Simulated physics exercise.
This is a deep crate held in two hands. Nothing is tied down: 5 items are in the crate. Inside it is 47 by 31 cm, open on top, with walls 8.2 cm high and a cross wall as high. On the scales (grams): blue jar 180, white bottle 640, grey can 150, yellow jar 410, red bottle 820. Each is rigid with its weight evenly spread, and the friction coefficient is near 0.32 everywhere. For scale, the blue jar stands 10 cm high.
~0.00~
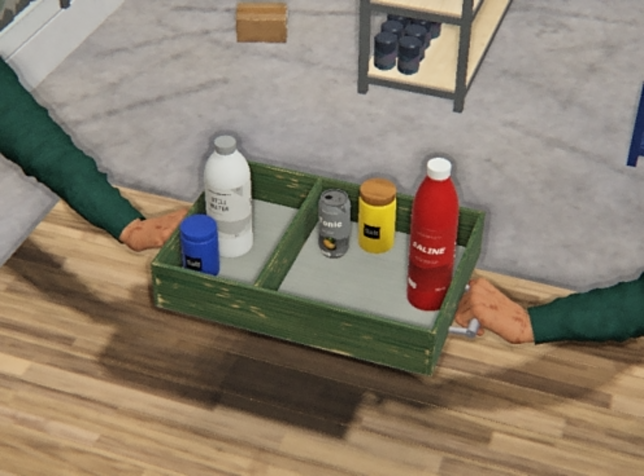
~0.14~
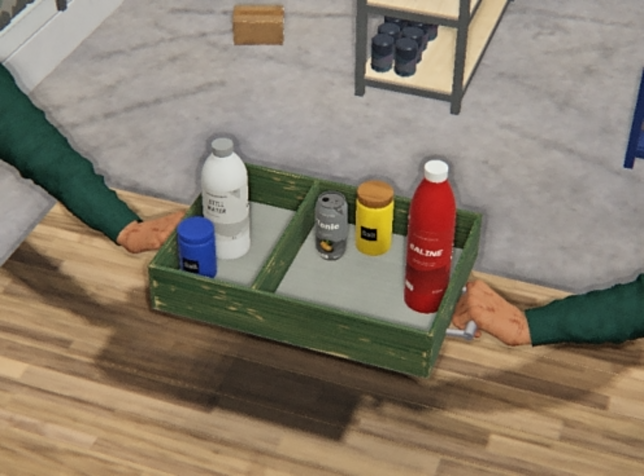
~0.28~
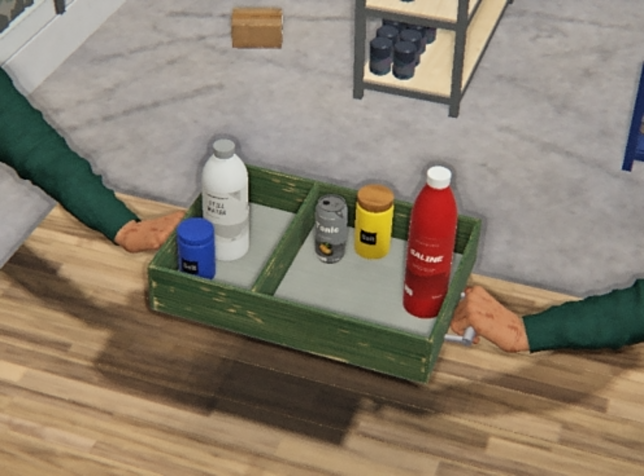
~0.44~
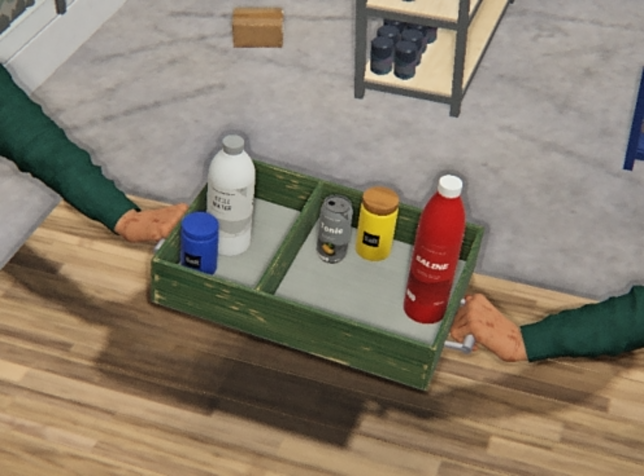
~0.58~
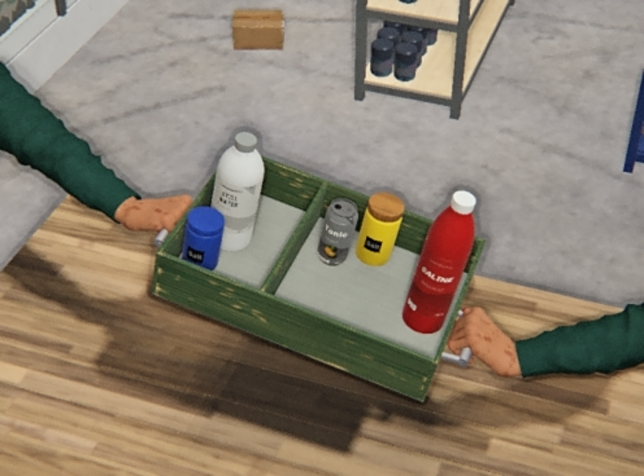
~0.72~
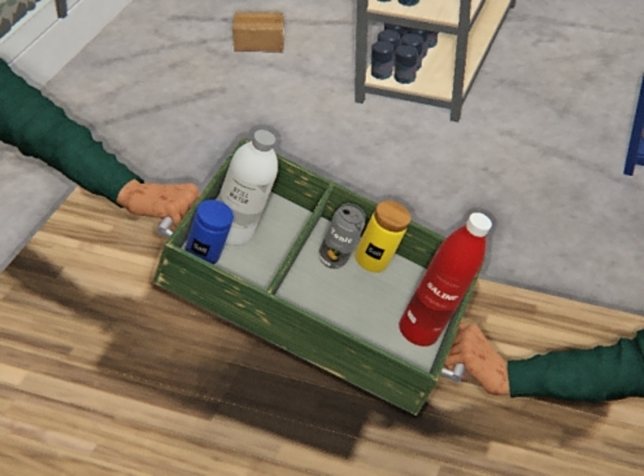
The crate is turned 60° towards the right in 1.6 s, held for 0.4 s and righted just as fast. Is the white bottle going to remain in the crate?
The white bottle remains in the crate.
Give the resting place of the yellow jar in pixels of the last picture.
At about (453, 240).
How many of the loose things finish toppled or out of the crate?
That comes to 1.
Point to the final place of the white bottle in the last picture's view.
At about (267, 213).
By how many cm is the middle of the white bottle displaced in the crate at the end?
About 8 cm.
After 1.12 s, crate tipped 44°, right side down; white bottle slid 8 cm near (327, 208); yellow jar slid 14 cm; grey can slid 14 cm.
After 2.82 s, crate tipped 36°, right side down; red bottle now out of the crate; white bottle slid 8 cm near (314, 205); grey can slid 21 cm.
At rest (4.1 s), out of the crate, red bottle; not toppled but over 5 cm from the start, blue jar, white bottle, grey can and yellow jar. In the last view, white bottle near (267, 213).
